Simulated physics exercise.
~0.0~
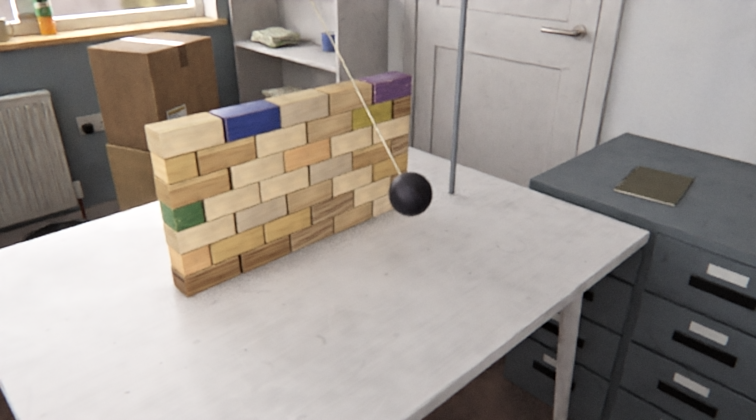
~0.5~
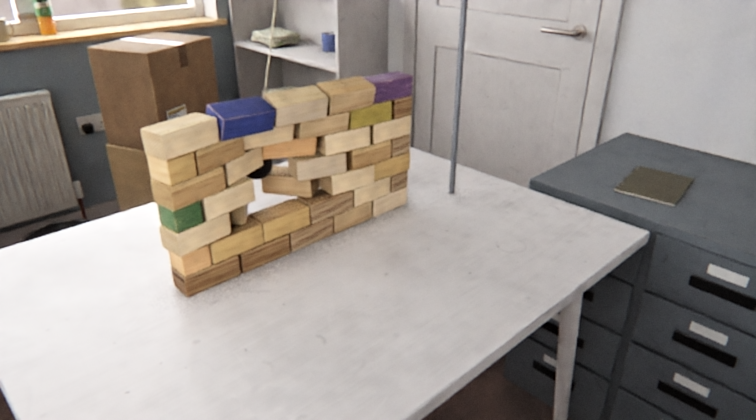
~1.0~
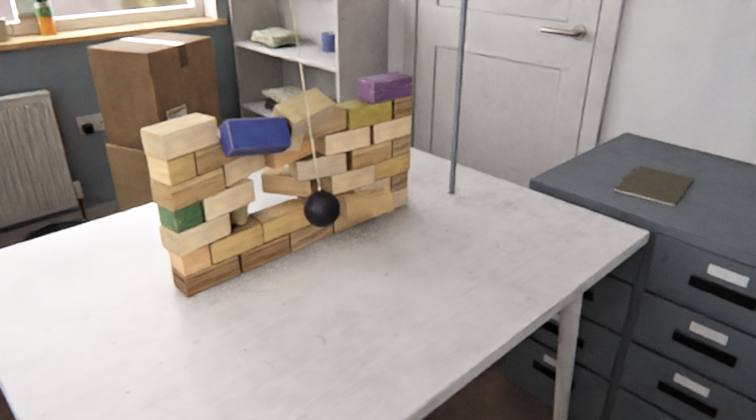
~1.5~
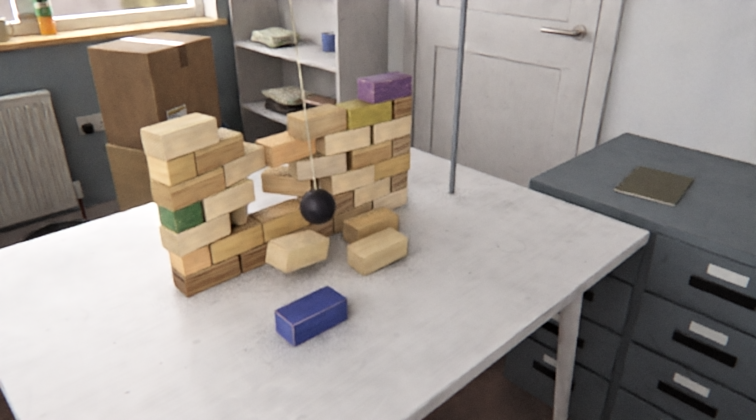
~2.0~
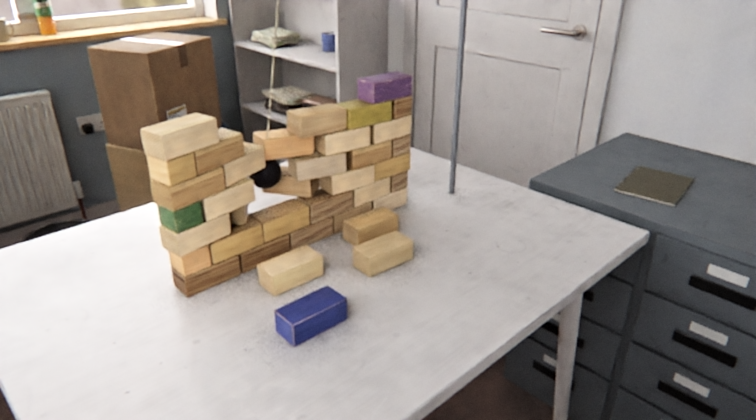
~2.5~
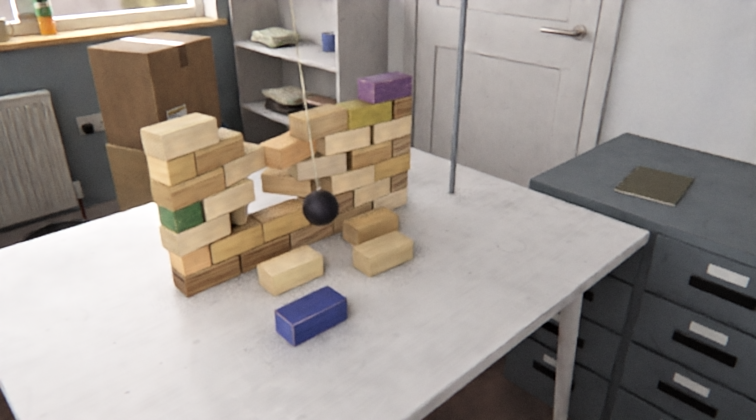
A black ball on a string swung into a wall of wooden blocks on a white table and punched a hole through its middle, sending the blue block and a few plain ones tumbling in front, while the purple block stayed up and the ball kept swinging.
